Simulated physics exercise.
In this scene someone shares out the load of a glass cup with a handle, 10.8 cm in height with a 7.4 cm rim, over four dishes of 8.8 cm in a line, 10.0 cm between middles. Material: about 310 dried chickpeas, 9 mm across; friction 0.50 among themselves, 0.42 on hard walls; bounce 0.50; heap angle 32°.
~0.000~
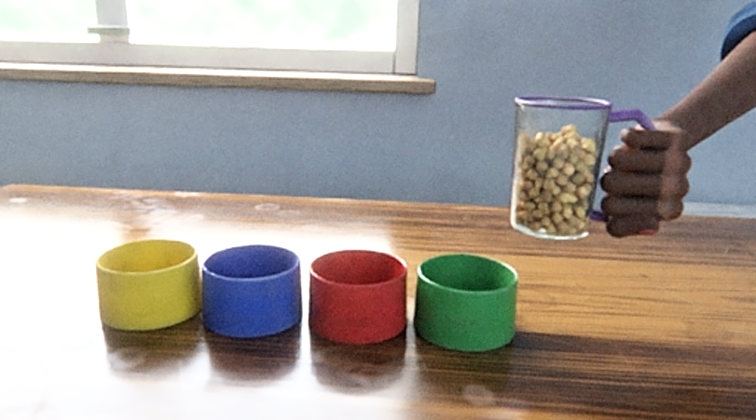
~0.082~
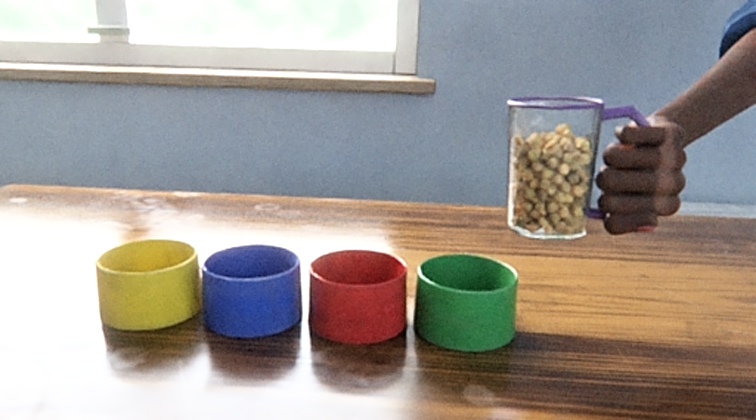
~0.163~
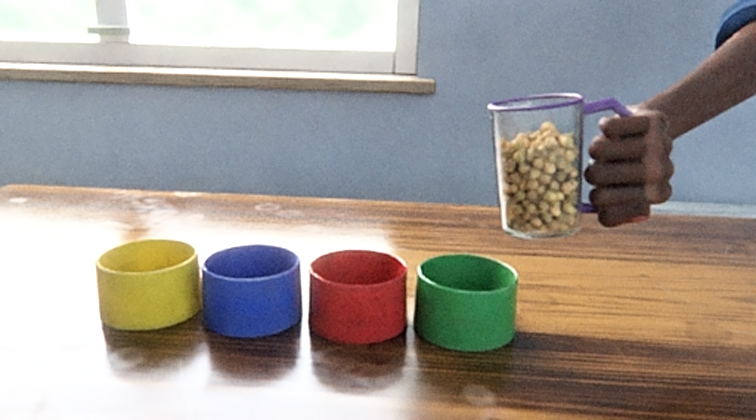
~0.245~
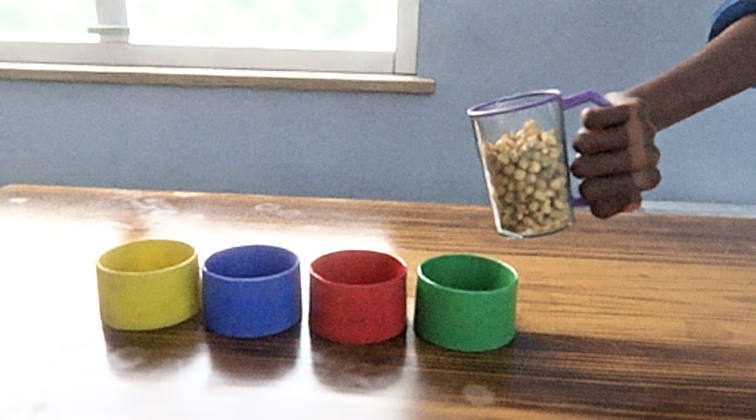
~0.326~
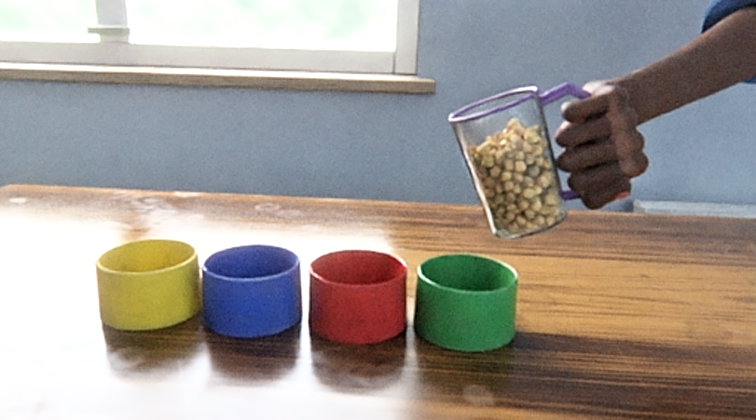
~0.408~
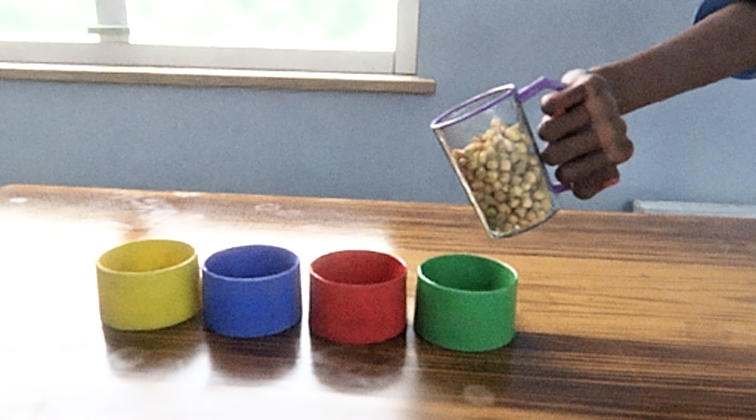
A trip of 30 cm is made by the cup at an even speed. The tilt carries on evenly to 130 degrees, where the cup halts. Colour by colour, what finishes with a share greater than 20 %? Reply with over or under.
Red under, blue over, green under, yellow under, counter under.
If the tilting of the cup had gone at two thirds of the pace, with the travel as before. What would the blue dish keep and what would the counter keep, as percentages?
Shares: Blue at 0; counter at 0.
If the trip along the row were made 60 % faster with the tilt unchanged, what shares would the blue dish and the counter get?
Shares - blue 0, counter 0.
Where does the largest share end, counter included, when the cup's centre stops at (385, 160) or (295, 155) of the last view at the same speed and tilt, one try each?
First try: Red; second try: Blue.
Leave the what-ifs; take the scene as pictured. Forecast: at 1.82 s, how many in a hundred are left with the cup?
Roughly 5 in a hundred.
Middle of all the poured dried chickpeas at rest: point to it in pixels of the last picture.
Look around (240, 289) in the last picture.
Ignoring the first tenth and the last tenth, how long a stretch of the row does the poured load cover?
8 centimetres.
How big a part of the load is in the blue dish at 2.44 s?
Around 85 in a hundred by then.
After 1.25 s, tilt 97 degrees; cup holds 100 %.
After 1.82 s, tilt 130 degrees; cup holds 5 %, blue 90 %.
After 2.44 s, tilt 130 degrees; cup holds 0 %, blue 85 %, yellow 5 %.
By 2.7 s all is still; red 0 %, blue 85 %, green 0 %, yellow 5 %, counter 15 %.
